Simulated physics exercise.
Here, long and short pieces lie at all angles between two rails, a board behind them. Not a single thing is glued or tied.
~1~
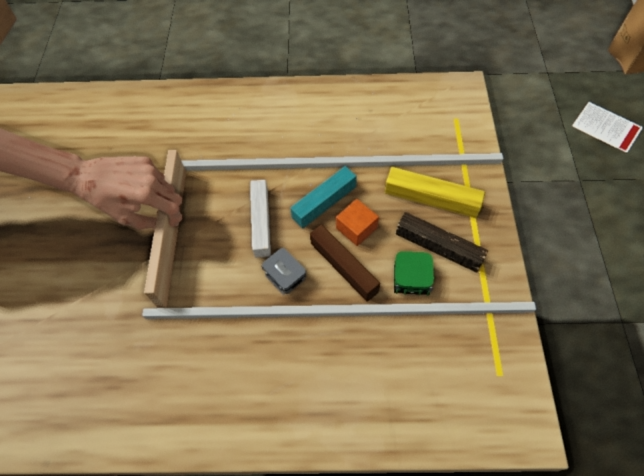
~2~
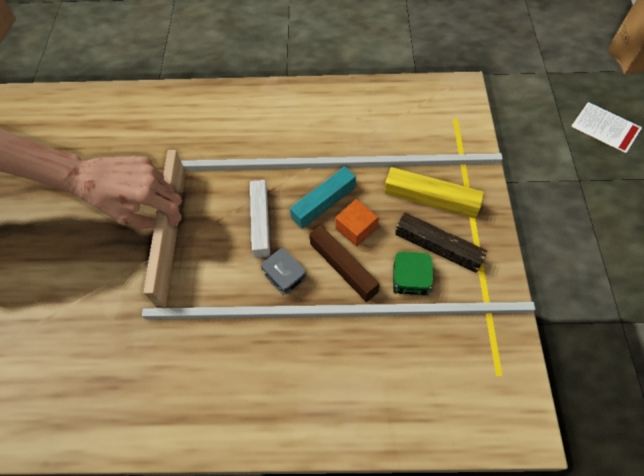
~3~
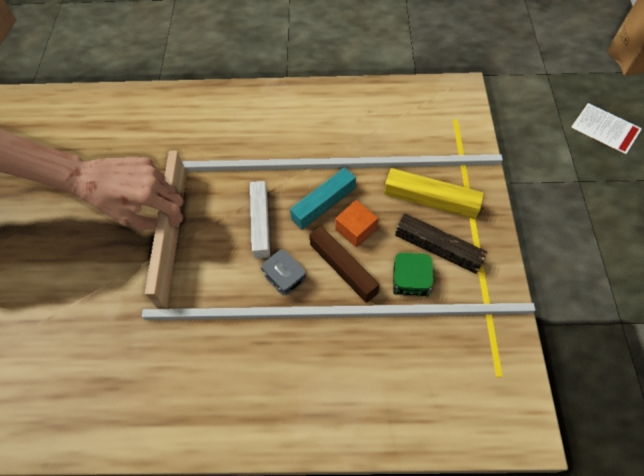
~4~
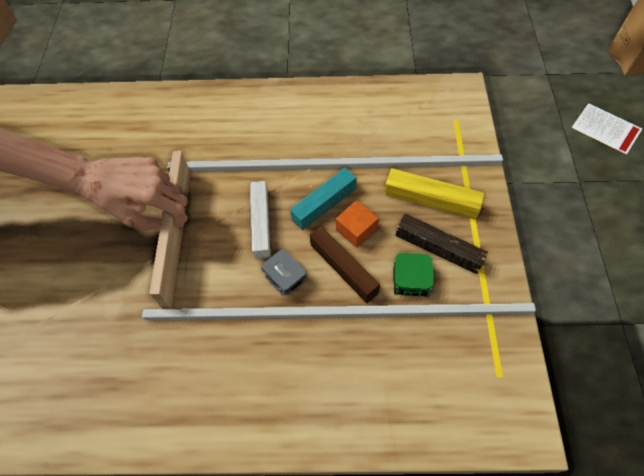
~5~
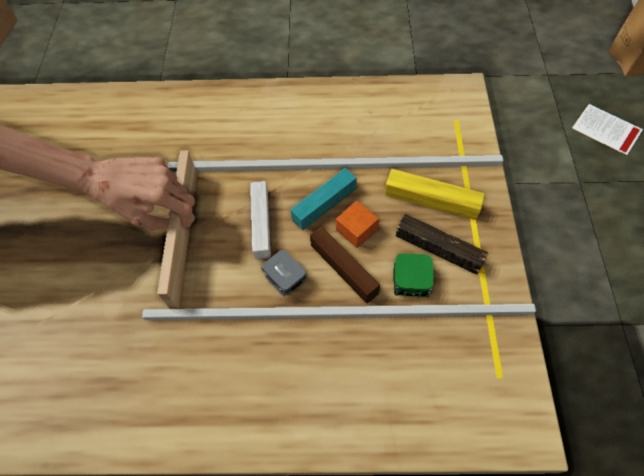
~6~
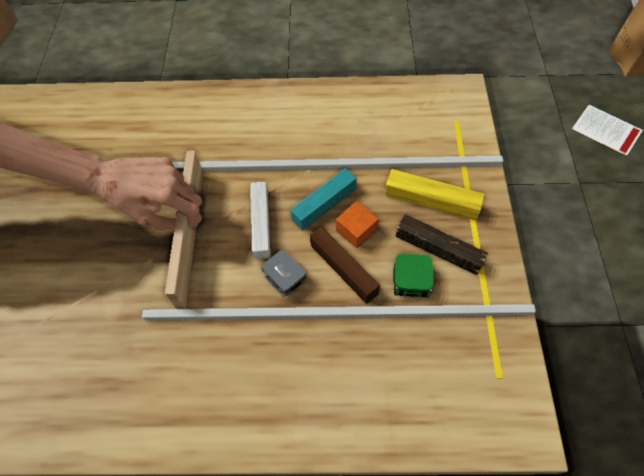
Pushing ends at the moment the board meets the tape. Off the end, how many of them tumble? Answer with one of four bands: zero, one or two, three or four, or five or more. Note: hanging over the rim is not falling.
Three or four.
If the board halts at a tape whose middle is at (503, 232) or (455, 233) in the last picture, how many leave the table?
Ending up on the floor: First try 6, second try 2.
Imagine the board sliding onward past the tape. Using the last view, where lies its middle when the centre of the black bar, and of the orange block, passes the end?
Approx. (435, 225) / approx. (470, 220) for the other.
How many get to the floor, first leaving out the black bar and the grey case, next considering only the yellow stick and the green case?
The counts: 2 and 2.
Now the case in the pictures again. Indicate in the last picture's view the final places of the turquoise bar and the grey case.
Turquoise bar at (495, 190), grey case at (501, 282).
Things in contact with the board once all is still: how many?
Result: 2 in all.
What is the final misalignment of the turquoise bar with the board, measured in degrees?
Roughly 0°.
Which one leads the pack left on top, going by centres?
That would be the brown stick.
Soon after, none off yet; black bar at rest near (440, 244); yellow stick at rest near (434, 195); green case at rest near (413, 276).
After that, none off yet; black bar displaced a little near (488, 249); yellow stick displaced a little near (463, 196); green case displaced about its own width near (452, 268).
In the end, the number that fall off is three or four; gone, orange block, green case, yellow stick and black bar.
